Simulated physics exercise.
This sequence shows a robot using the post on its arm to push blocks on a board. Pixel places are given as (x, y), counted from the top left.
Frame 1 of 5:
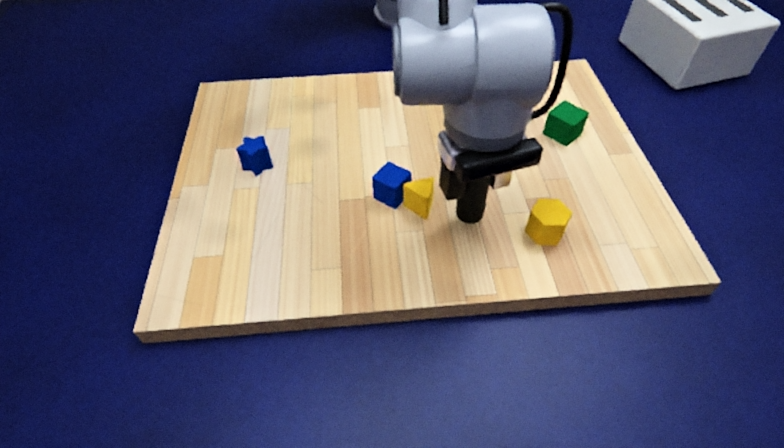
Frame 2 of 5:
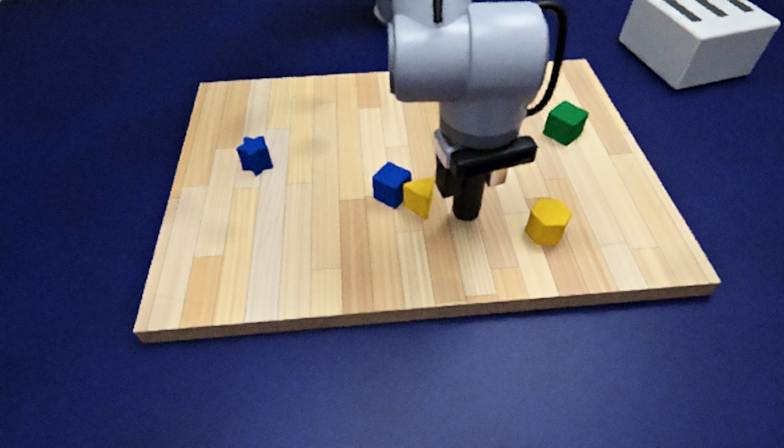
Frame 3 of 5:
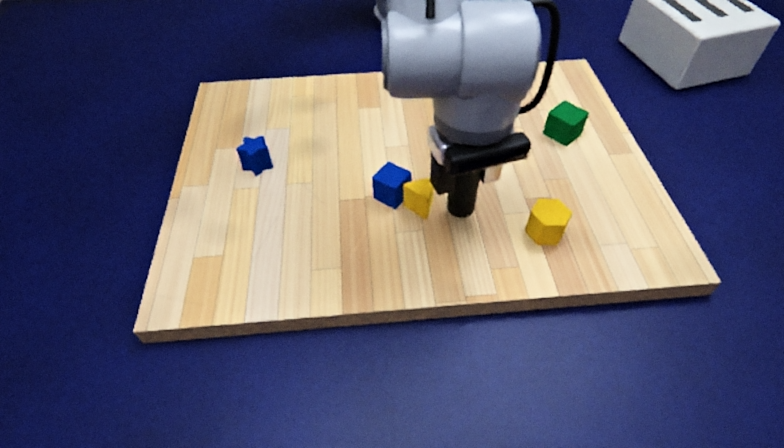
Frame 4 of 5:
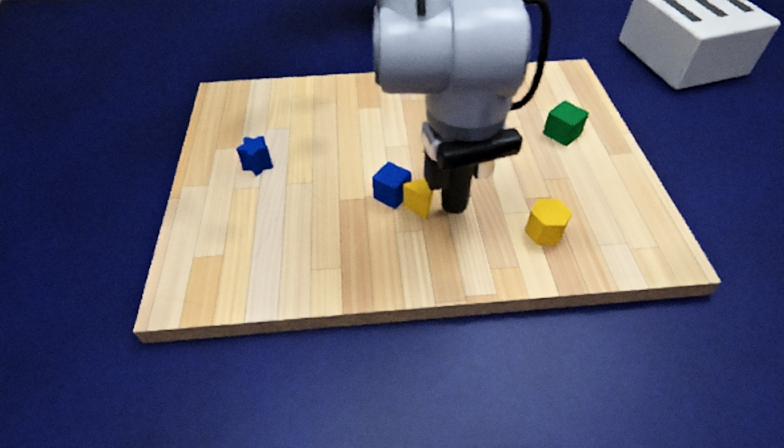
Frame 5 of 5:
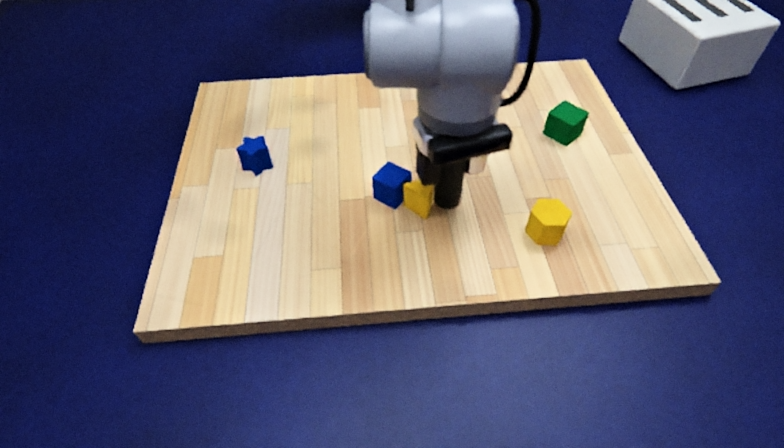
A robot arm with a black post moved slowly left across a wooden board toward a yellow triangular block beside a blue one, while all the blocks stayed where they were.
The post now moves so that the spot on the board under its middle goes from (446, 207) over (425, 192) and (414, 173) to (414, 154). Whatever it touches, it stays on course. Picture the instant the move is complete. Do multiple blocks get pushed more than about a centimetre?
No, it doesn't check out.
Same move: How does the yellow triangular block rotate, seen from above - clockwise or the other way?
From the top: Counterclockwise.
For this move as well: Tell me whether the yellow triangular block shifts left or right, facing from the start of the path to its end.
The left-hand side.
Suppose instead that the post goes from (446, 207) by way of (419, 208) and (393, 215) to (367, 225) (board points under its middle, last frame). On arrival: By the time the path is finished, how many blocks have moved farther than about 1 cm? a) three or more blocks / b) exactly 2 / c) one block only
My pick is b.
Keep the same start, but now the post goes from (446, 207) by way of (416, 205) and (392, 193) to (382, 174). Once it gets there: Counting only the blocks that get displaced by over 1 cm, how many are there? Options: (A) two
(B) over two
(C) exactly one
A (two)
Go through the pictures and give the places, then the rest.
Post tip (469, 214); block tops, blue square (392, 174); yellow triangular block (422, 186), in the first frame.
Post (466, 211); blocks unchanged, in the second frame.
Post (461, 208); blocks unchanged, in the third frame.
Post (454, 205); blocks unchanged, in the fourth frame.
Post (447, 200); blue square (392, 174); yellow triangular block (422, 186), in the fifth frame.
On the path given first. One third of the way, post (425, 184); blue square (387, 174); yellow triangular block (408, 183), turned 40° anticlockwise.
Two thirds of the way, post (414, 165); blue square (387, 174); yellow triangular block (408, 183), turned 40° anticlockwise.
At the end, post (414, 147); blue square (387, 174); yellow triangular block (408, 183), turned 40° anticlockwise.
